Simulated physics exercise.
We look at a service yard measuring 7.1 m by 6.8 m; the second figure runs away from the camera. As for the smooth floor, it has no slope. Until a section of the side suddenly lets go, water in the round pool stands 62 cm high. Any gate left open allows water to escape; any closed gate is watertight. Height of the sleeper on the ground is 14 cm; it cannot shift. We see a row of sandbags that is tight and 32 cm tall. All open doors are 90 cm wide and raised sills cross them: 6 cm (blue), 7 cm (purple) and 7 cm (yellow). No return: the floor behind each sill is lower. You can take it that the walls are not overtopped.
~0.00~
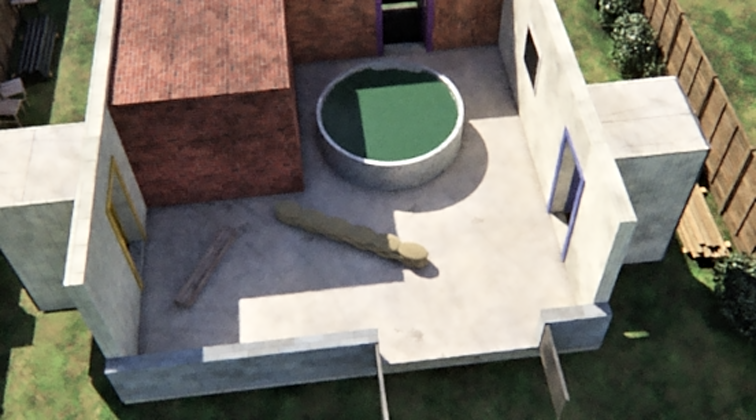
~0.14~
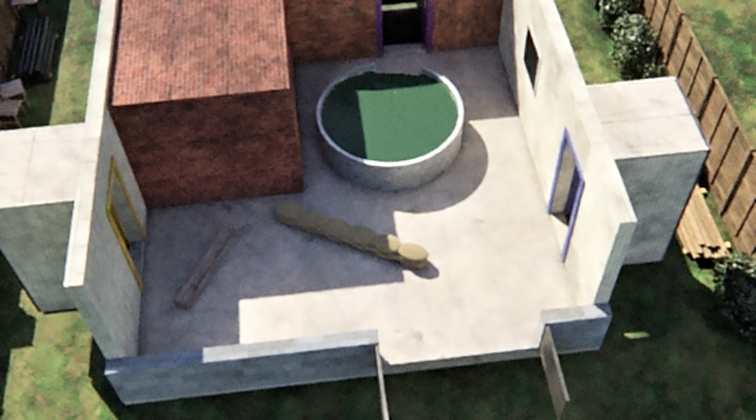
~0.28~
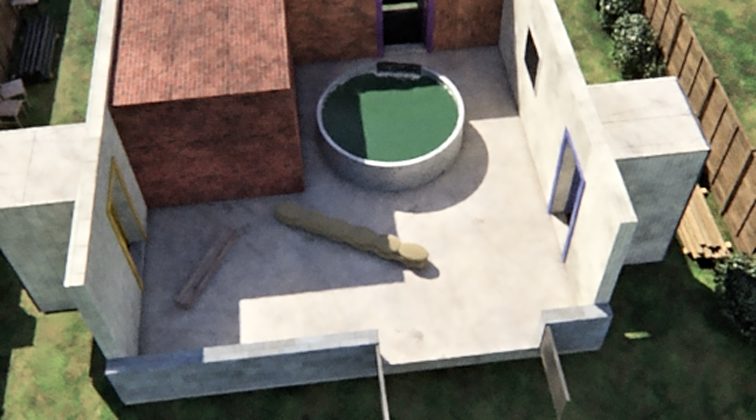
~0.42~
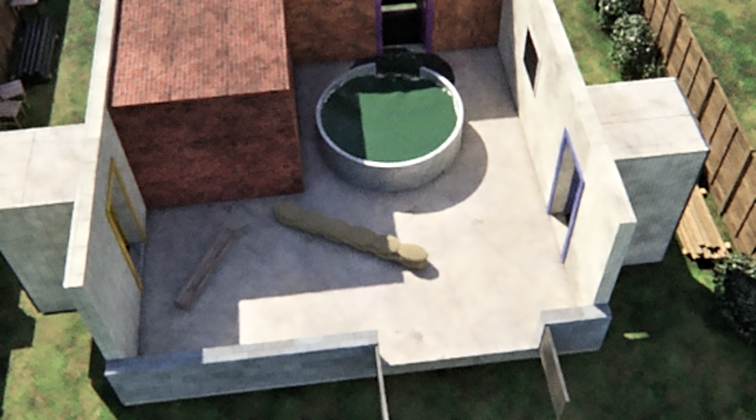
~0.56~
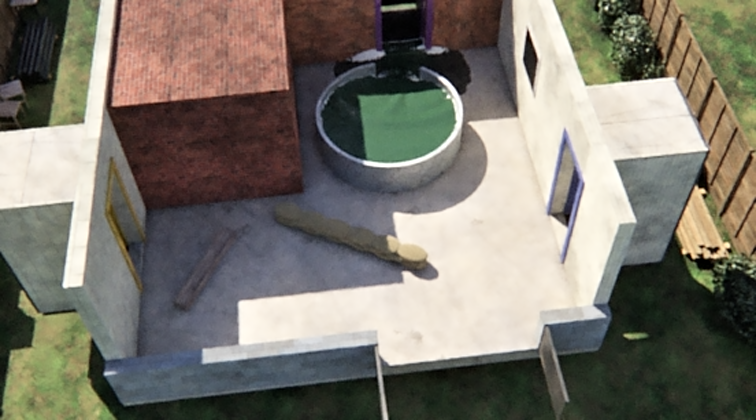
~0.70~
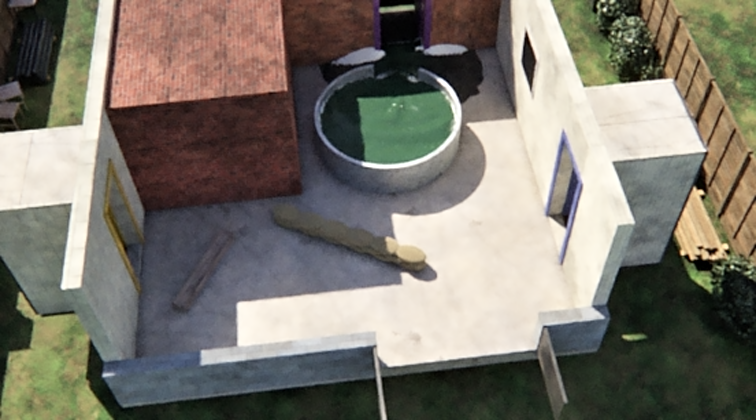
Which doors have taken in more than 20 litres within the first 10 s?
Door by door: The blue door has not; the purple door has; the yellow door has not.
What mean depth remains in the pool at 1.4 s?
Some 49 cm.
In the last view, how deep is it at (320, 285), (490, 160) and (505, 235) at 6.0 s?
The depths come out at 0, 6 and 3 centimetres, in the order listed.
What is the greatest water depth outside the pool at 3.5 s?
About 23 cm.
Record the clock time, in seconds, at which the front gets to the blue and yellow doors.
Arrival: Blue 3.4 s, yellow not in the 10 s.
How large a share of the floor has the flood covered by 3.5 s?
Some 35 per cent of the floor is wet.
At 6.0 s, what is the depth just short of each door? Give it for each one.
Blue 4 cm, purple 19 cm, yellow 0 cm.
After 1.4 s water covers 10 % of the floor and is deepest (33 cm) near (494, 51); blue door not reached, purple door 13 cm at the sill, 194 L in, yellow door not reached.
After 2.2 s water covers 20 % of the floor and is deepest (32 cm) near (486, 52); blue door not reached, purple door 14 cm at the sill, 405 L in, yellow door not reached.
After 3.5 s water covers 35 % of the floor and is deepest (23 cm) near (374, 63); blue door 1 cm at the sill, 0 L in, purple door 20 cm at the sill, 634 L in, yellow door not reached.
After 6.0 s water covers 55 % of the floor and is deepest (20 cm) near (382, 62); blue door 4 cm at the sill, 0 L in, purple door 19 cm at the sill, 890 L in, yellow door not reached.
After 10.0 s water covers 60 % of the floor and is deepest (14 cm) near (391, 62); blue door 4 cm at the sill, 0 L in, purple door 13 cm at the sill, 1074 L in, yellow door not reached.
